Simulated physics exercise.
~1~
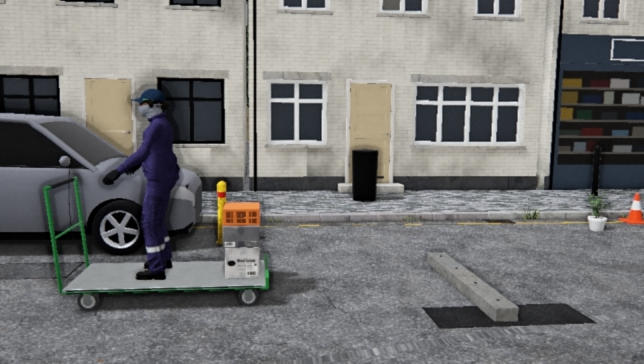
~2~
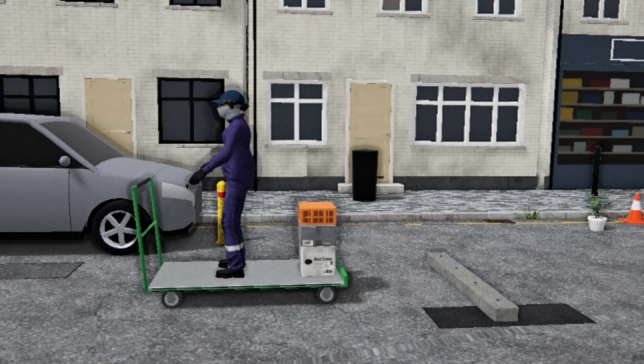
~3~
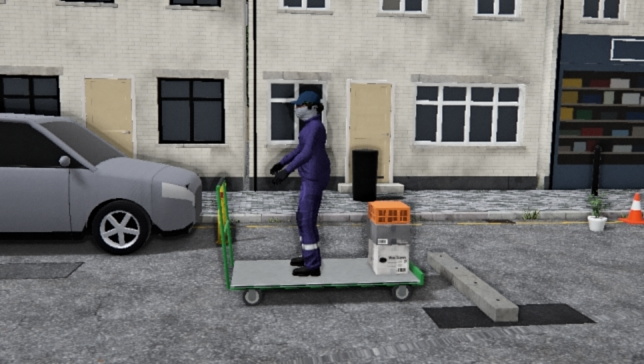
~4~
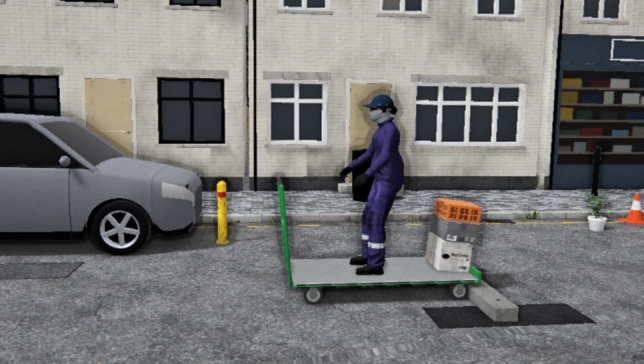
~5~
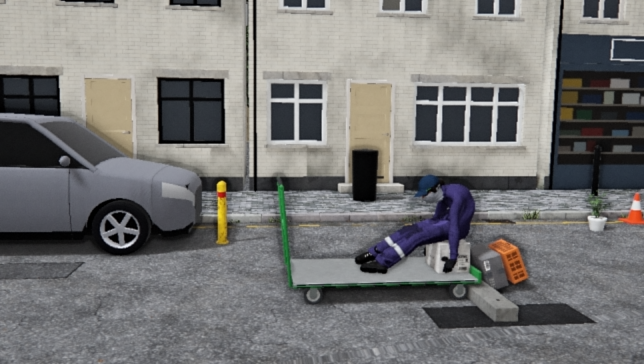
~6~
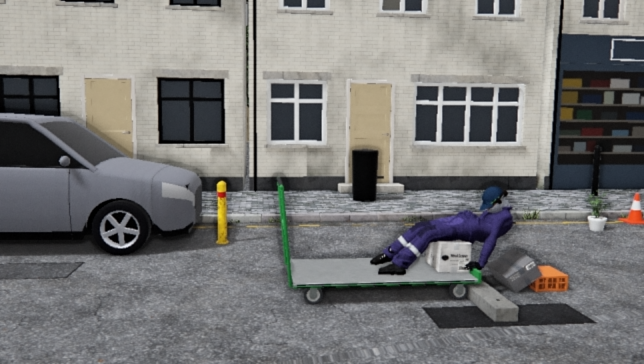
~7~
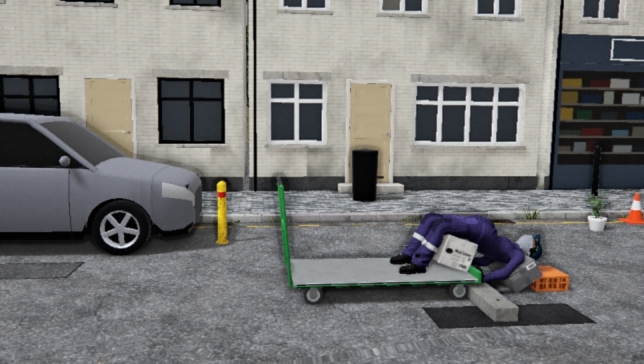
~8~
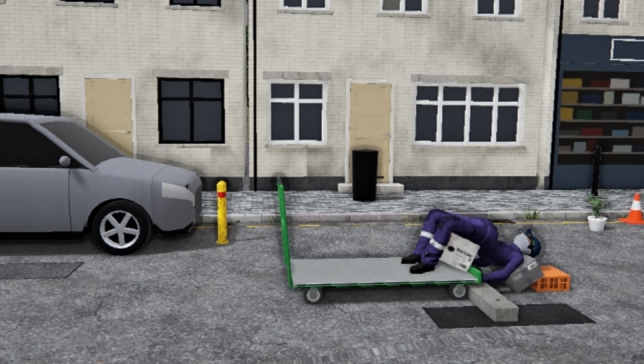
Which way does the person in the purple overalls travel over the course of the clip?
The person moves to the right, first riding on the trolley and then pitching over its front end.
A green-framed flatbed trolley carrying a standing figure in purple overalls and a small stack of boxes rolls right and stops against a concrete kerb. The orange crate and grey carton topple off the front, and the figure pitches after them, ending slumped over the front edge beside the tilted white parcel.
